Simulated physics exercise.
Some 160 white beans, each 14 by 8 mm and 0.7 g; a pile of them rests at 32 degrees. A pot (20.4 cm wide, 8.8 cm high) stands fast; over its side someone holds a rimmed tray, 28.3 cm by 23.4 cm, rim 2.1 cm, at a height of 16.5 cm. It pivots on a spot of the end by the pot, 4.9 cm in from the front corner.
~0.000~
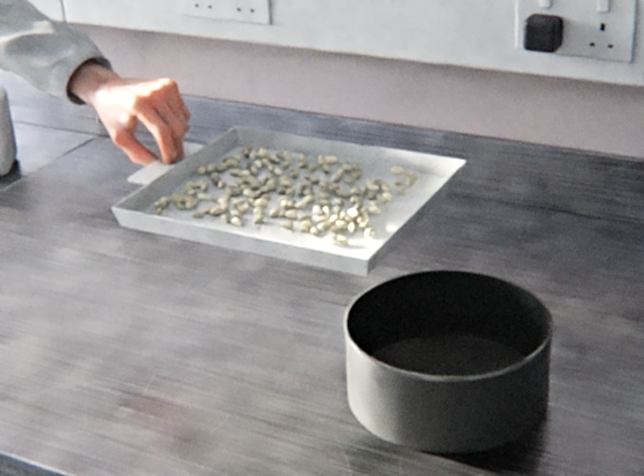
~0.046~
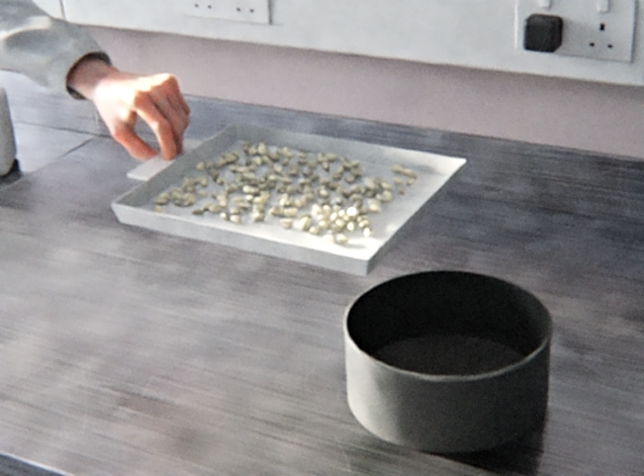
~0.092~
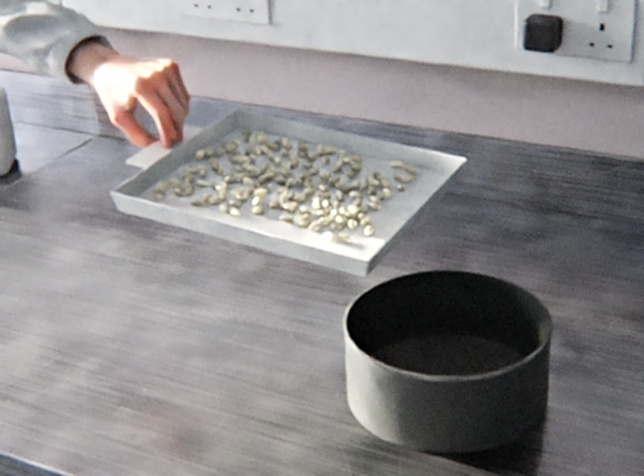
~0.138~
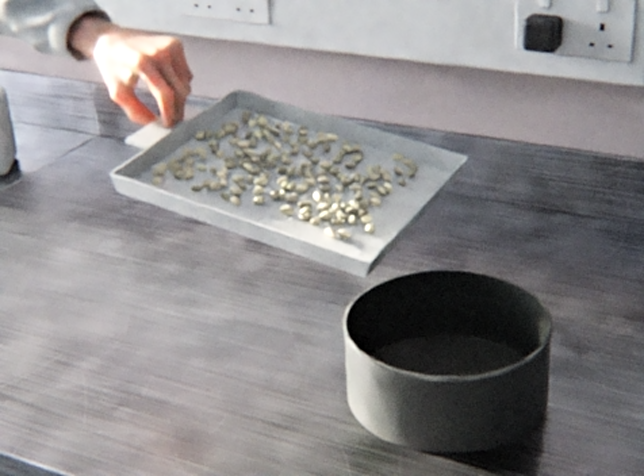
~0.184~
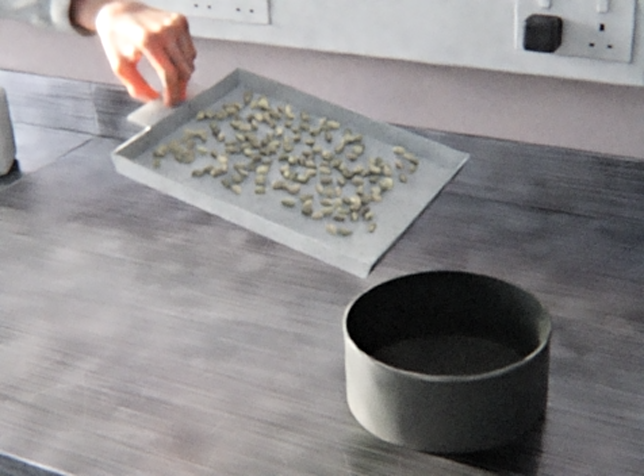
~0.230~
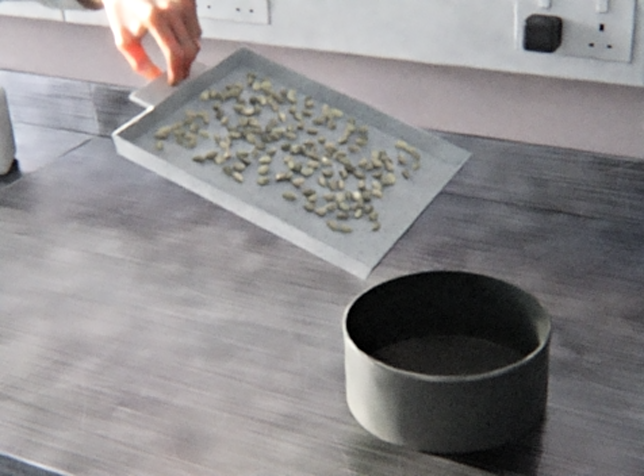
A shallow, light grey rimmed tray of scattered pale beans is held by a hand over a dark, streaked kitchen counter, seen from above at an angle by a still camera. An empty dark grey round pot stands at the right, below white wall sockets and a black plug. The hand, in a grey sleeve, lifts the tray's left end, slowly then faster, while its end by the pot stays low.
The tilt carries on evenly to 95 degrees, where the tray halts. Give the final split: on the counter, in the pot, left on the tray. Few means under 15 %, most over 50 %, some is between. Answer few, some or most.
Counter few, pot most, tray few.
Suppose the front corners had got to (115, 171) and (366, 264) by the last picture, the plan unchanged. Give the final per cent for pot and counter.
Pot 70, counter 30.
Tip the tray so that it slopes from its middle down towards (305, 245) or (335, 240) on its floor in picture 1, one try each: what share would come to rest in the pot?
About 40 and 60 per cent.
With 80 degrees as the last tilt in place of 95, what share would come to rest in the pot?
Then about 70 per cent.
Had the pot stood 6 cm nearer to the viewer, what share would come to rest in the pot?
Then about 75 per cent.
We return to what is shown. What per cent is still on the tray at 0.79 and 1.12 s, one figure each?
About 55, 5.
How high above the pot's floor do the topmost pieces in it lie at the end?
Some 1.5 cm.
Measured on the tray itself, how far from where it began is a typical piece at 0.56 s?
Roughly 11 cm.
After 0.56 s, tilt 56 degrees; the tray holds 100 %, the pot 0 %.
After 0.79 s, tilt 81 degrees; the tray holds 55 %, the pot 25 %.
Then, at 1.12 s, tilt 95 degrees; the tray holds 5 %, the pot 80 %.
By 2.1 s all is still; counter 10 %, pot 90 %, tray 0 %.
